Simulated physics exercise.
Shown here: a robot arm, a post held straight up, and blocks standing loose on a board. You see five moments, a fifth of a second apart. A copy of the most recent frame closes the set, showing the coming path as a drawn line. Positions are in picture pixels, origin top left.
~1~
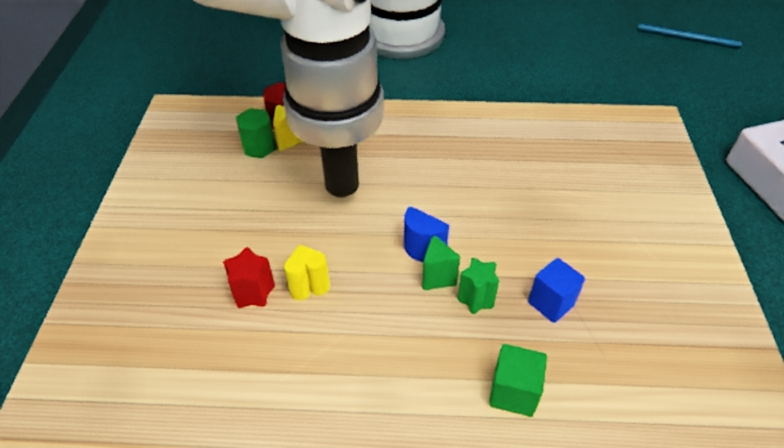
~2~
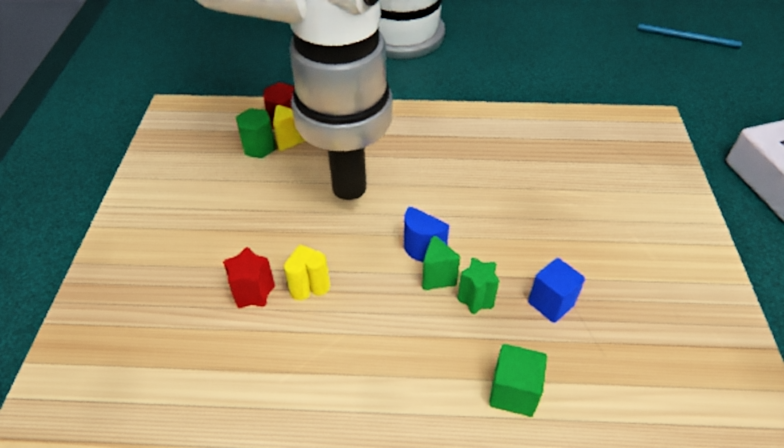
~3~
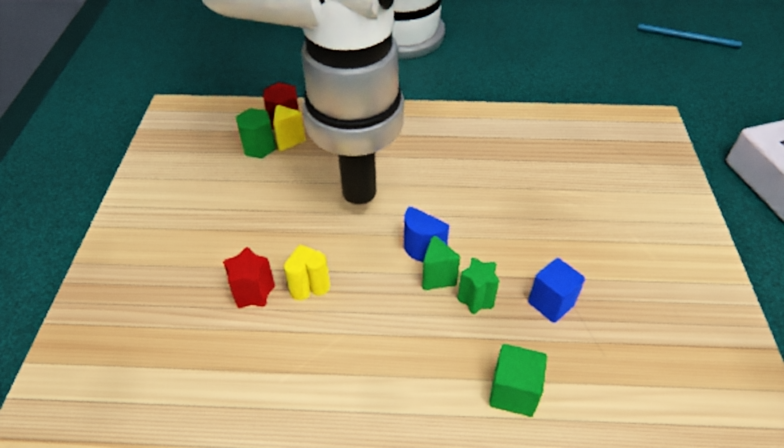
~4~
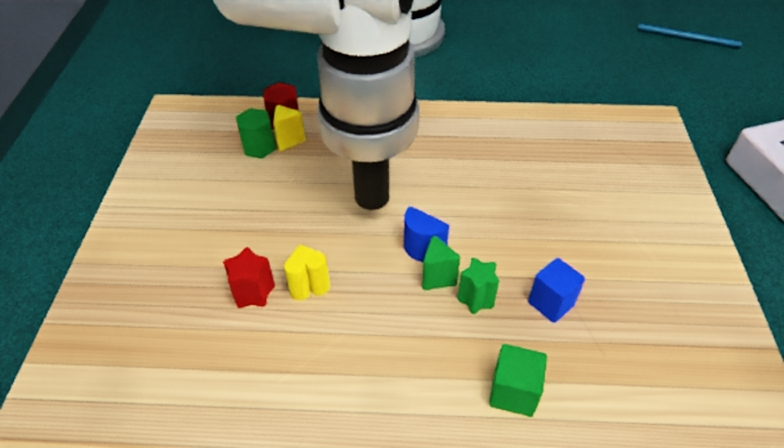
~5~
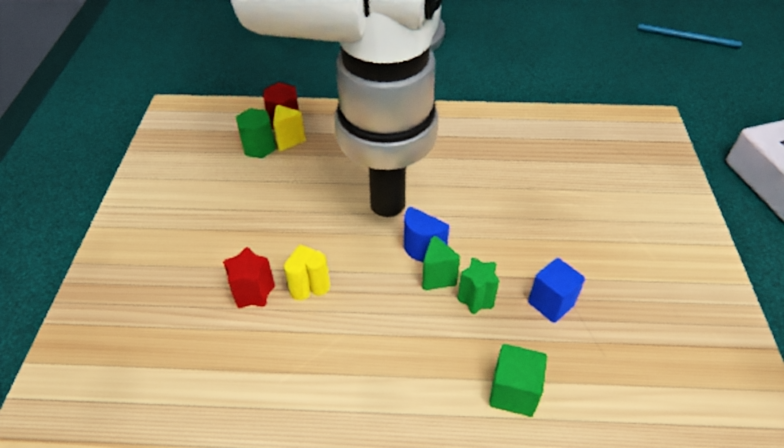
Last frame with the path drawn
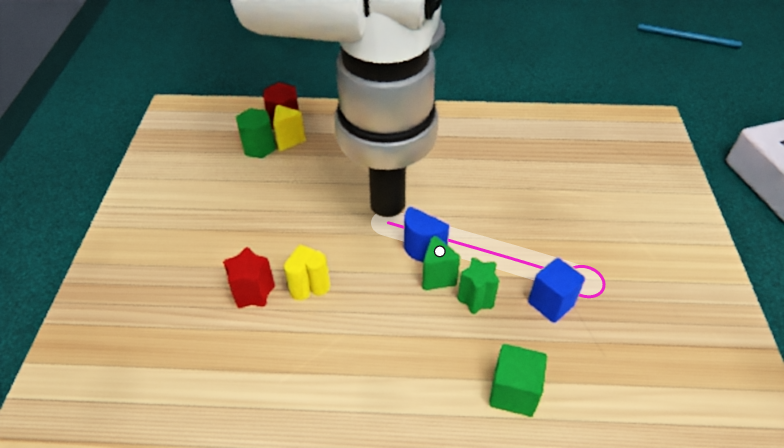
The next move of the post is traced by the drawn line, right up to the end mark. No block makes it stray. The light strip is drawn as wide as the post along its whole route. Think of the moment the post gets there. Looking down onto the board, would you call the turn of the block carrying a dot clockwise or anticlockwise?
From above, it turns clockwise.
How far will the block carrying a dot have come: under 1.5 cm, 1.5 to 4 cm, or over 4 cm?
It shifts 1.5 to 4 cm.
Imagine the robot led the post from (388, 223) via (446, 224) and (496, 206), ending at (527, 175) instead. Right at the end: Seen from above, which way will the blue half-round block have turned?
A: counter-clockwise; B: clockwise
The one that fits is B, clockwise.
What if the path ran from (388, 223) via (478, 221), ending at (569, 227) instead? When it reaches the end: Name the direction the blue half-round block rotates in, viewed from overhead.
Answer: With the clock.
Drawn move, from (388, 223) to (585, 281); the dot is on the green three-sided block.
The first path, step by step. One third of the way, post (453, 223); blue half-round block (465, 244), turned 50° clockwise; green three-sided block (447, 273), turned 45° clockwise; green star-shaped block (480, 276), turned 25° anticlockwise.
Two thirds of the way, post (521, 242); blue half-round block (487, 253), turned 110° clockwise; green three-sided block (447, 273), turned 50° clockwise; green star-shaped block (481, 284), turned 25° anticlockwise.
At the end, post (592, 264); blue half-round block (487, 253), turned 110° clockwise; green three-sided block (447, 273), turned 50° clockwise; green star-shaped block (481, 284), turned 25° anticlockwise; blue square block (572, 281), turned 35° clockwise.
